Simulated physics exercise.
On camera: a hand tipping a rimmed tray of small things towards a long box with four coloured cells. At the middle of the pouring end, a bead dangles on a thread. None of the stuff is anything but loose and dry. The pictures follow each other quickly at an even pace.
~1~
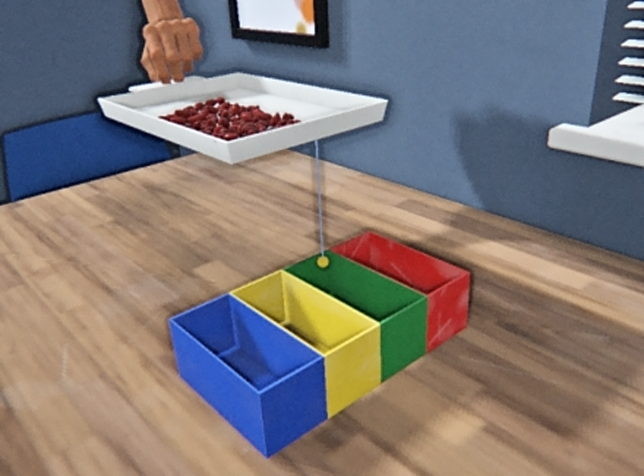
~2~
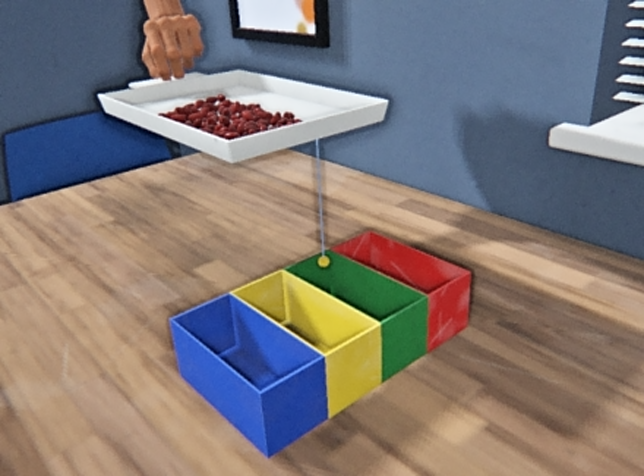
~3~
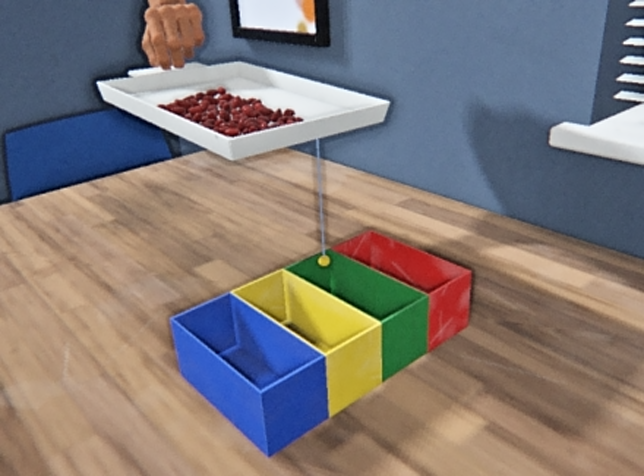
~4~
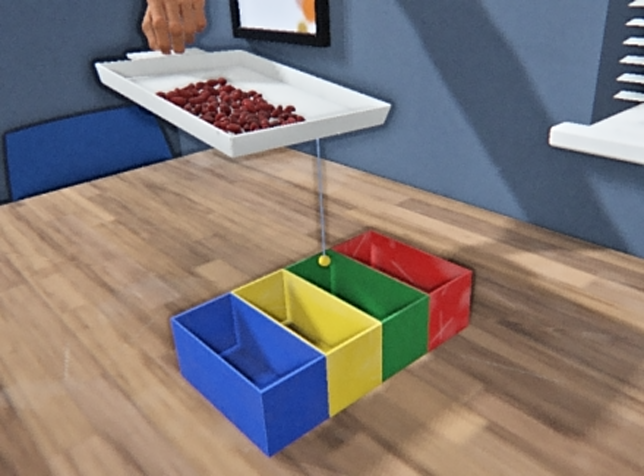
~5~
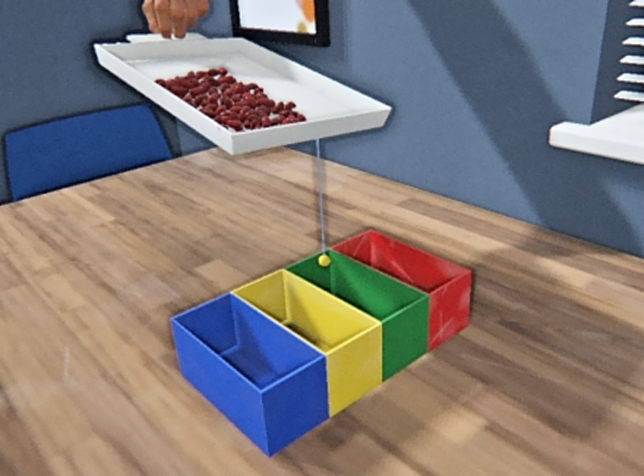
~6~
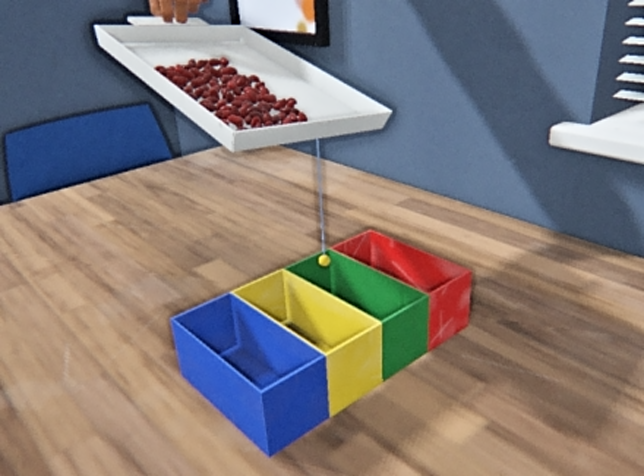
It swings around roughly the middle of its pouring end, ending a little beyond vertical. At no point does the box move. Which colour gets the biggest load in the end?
The red cell gets the biggest load.
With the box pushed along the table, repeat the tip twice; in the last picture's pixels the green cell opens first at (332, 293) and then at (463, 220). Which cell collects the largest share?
For the first spot I'd say the red cell, and for the second spot the blue one.
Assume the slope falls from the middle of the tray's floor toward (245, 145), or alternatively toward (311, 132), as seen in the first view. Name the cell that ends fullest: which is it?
So the first one goes to the yellow one and the second to the cell in green.
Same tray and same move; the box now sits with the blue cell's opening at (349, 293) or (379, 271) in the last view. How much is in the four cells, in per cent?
It comes to about 100 per cent the first time and about 80 per cent the second.
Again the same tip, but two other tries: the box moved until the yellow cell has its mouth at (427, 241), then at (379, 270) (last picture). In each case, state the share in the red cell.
Close to 0 in a hundred first, close to 0 in a hundred second.
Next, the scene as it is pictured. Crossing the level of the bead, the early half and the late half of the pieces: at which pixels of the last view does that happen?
It goes through near (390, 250) first, then near (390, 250).
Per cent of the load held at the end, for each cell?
The blue cell holds about 0 %, the yellow cell about 0 %, the green cell about 30 % and the red cell about 60 %.
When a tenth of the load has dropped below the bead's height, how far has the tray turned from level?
Around 90° at that moment.
Soon, tray tipped steeply; nearly all on the tray; a stray few in the red cell; a stray few falling or outside the box.
A while on, tray tipped right over; most on the tray; a small part in the red cell; a stray few in the green cell; a small part falling or outside the box.
Towards the end, tray tipped past a quarter turn; about two thirds in the red cell; about a quarter in the green cell; a stray few in the yellow cell; a small part falling or outside the box.
Finally, tray tipped past a quarter turn; about two thirds in the red cell; about a quarter in the green cell; a stray few in the yellow cell; none in the blue cell; a small part outside the box.
